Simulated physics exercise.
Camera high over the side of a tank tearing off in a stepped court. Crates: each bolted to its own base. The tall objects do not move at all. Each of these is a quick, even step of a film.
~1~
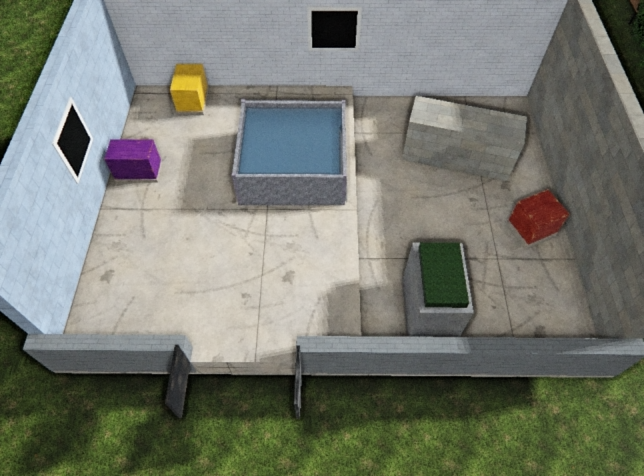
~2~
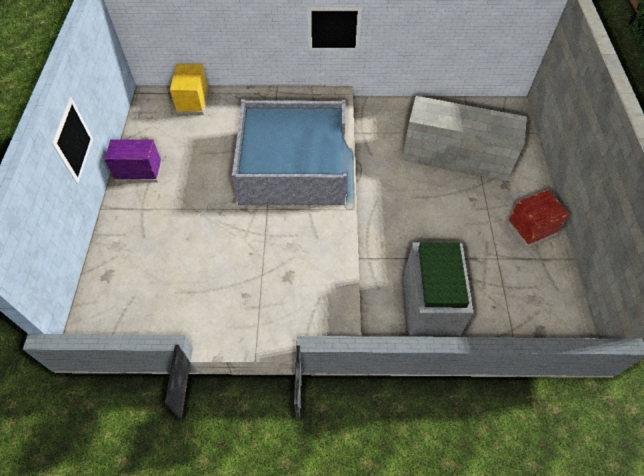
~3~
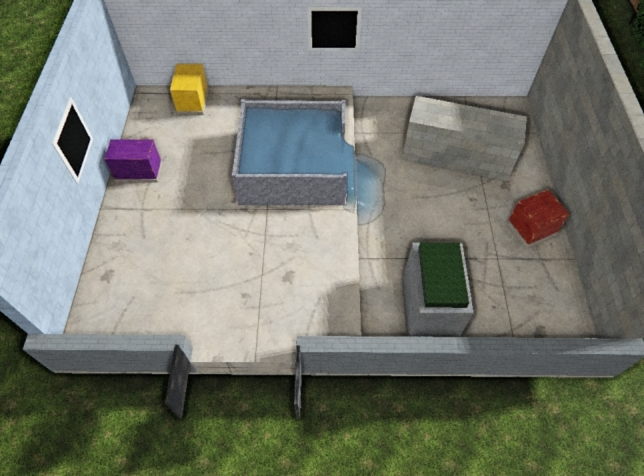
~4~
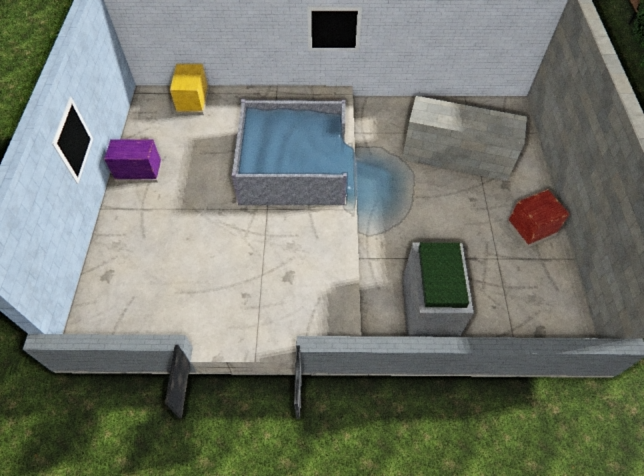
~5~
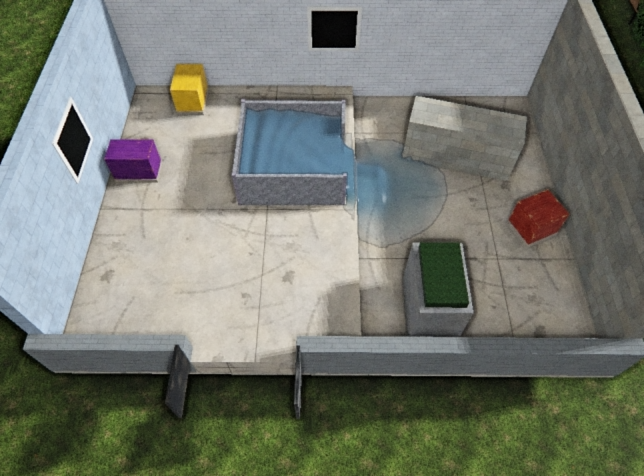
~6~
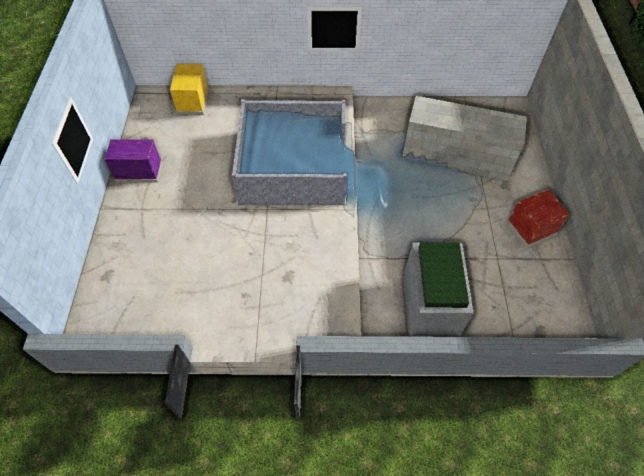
Water pouring from a gap in the right side of an open tank, spreading rightward across a walled courtyard among still blocks.
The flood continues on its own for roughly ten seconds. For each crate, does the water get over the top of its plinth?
The purple crate stays dry; the yellow crate stays dry; the red crate gets wet.
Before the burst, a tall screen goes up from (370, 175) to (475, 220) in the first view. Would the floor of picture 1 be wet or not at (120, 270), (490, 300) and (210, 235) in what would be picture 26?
In turn: No water, under water, not flooded.
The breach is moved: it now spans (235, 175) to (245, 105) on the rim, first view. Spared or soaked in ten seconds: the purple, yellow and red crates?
Here goes: Purple crate - hit; yellow crate - hit; red crate - left alone.
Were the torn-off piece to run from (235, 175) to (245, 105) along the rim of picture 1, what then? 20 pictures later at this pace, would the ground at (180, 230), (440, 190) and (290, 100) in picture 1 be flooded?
Spot one: Reached by the flood. Spot two: Spared by the leak. Spot three: Reached by the flood.
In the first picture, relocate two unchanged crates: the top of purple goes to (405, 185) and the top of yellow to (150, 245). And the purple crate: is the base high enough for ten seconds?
I'd say the purple crate is reached.
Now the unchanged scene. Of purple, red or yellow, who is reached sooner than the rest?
It's the one in red.
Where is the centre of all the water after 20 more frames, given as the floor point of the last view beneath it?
At about (436, 209).
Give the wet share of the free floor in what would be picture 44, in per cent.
Estimate: Near 45 %.
A moment on, water covers 20 % of the floor; the purple crate not reached, the yellow crate not reached, the red crate water round its plinth.
Next, water covers 35 % of the floor; the purple crate not reached, the yellow crate not reached, the red crate water round its plinth.
Then, water covers 40 % of the floor; the purple crate not reached, the yellow crate not reached, the red crate water round its plinth.
Later, water covers 45 % of the floor; the purple crate not reached, the yellow crate not reached, the red crate water round its plinth.
In the end, water covers 45 % of the floor; the purple crate stayed above the water, the yellow crate stayed above the water, the red crate was topped.
